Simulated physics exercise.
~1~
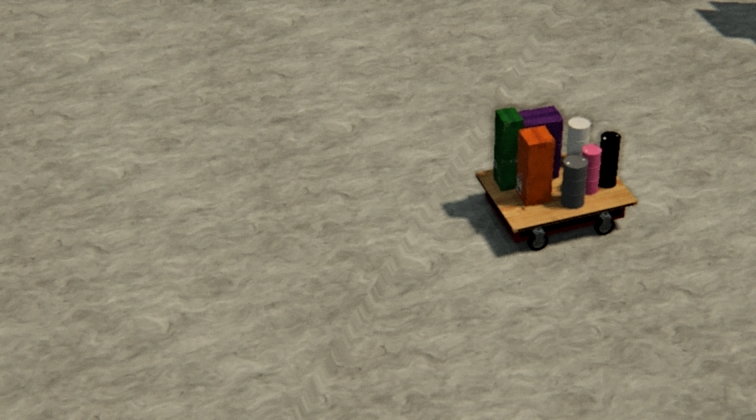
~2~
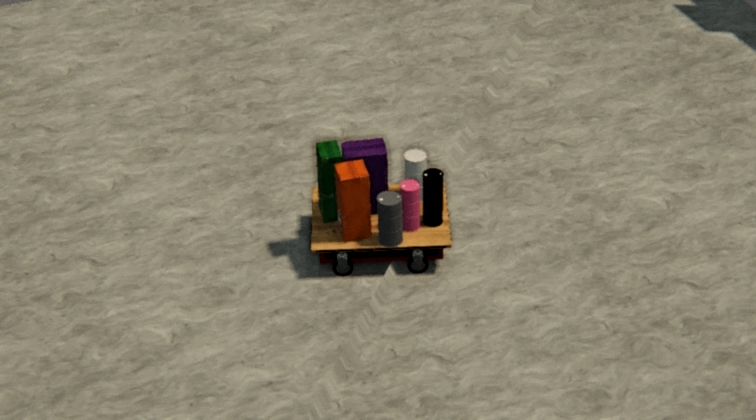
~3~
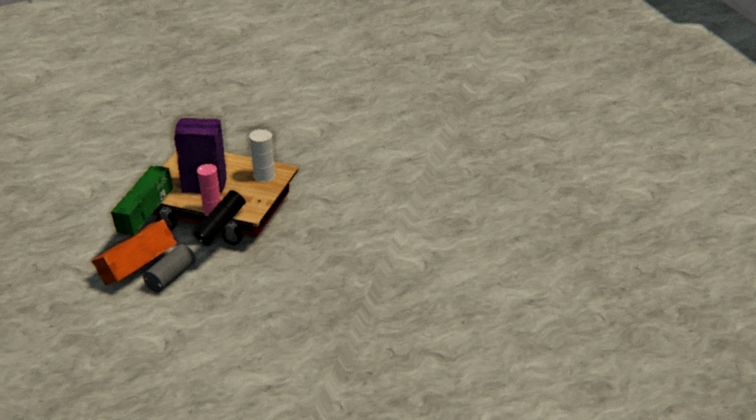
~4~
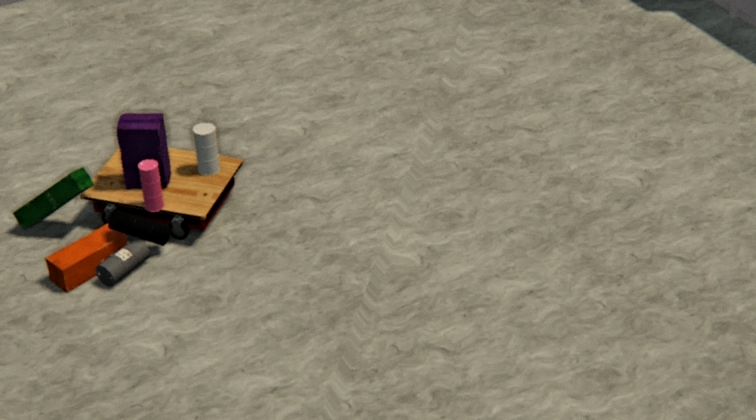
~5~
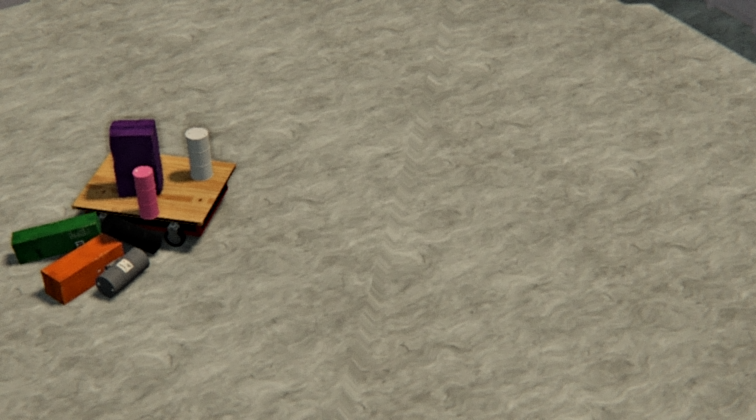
On a grey stone-like floor, a cart rolls left, spills four items, and keeps three upright.
